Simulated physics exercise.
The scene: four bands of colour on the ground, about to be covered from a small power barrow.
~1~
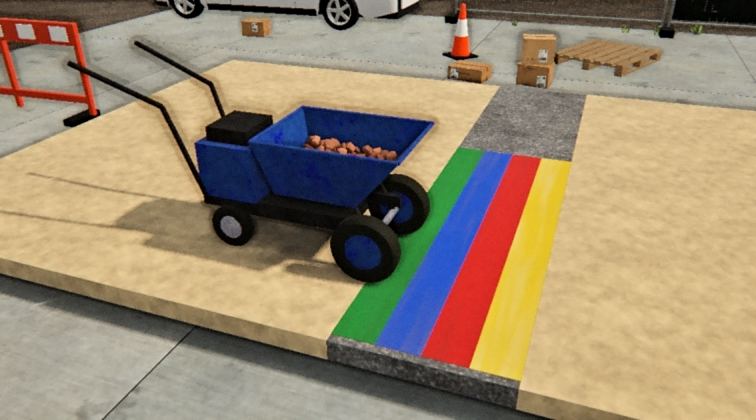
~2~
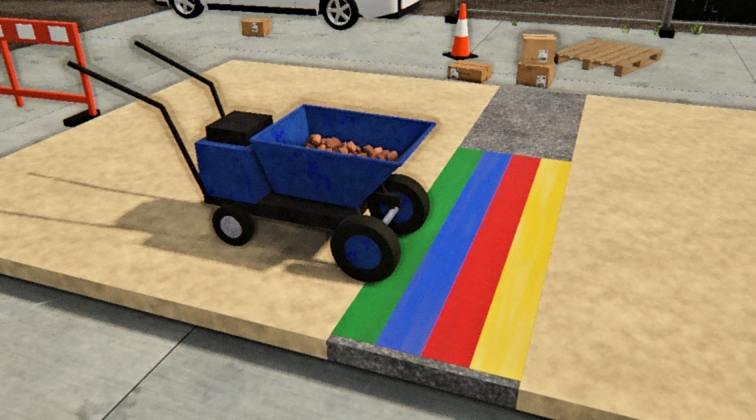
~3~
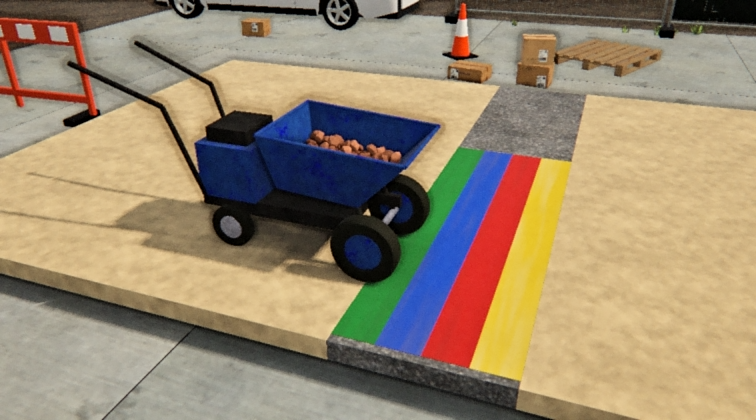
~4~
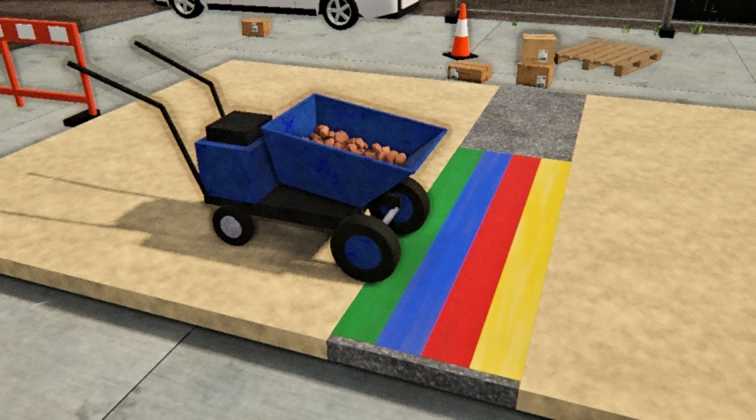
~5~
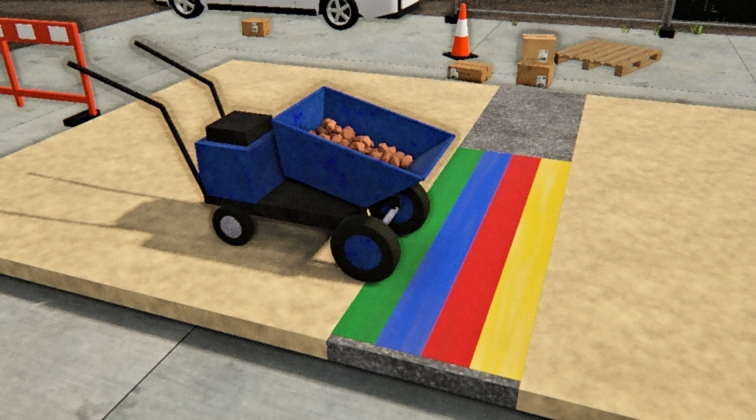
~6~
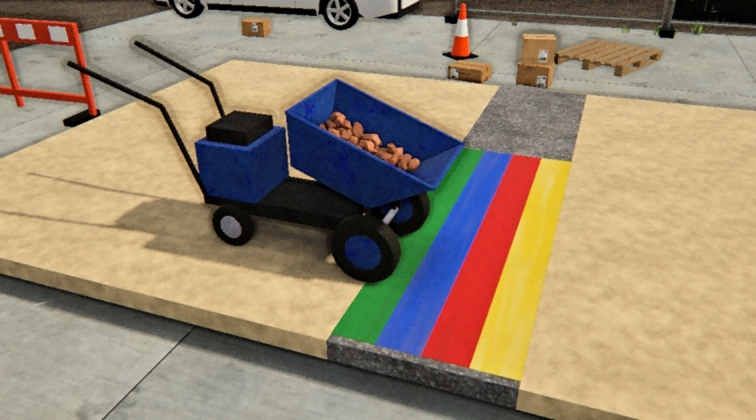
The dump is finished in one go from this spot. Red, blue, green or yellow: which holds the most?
The heap favours the yellow strip.
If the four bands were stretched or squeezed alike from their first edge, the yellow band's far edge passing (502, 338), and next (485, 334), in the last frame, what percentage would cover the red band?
In turn 10 and 0 in a hundred.
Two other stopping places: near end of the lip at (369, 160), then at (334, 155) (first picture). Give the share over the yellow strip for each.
First some 20, then 10 per cent.
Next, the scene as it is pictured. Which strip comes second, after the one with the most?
It is the red strip.
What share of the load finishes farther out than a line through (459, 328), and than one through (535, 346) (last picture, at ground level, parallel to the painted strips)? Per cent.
Near 80 % and 10 %.
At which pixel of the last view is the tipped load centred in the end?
At about (514, 276).
Just after the last frame, skip tipped steeply; every one in the skip.
A moment on, skip tipped right over; the larger part in the skip; about a tenth over the red strip; about a tenth over the yellow strip.
Further on, skip tipped right over; roughly a quarter in the skip; roughly a quarter over the red strip; roughly a third over the yellow strip; about a tenth off the paint.
When it is over, skip tipped right over; roughly a quarter in the skip; not one over the green strip; not one over the blue strip; roughly a quarter over the red strip; roughly a third over the yellow strip; about a tenth off the paint.
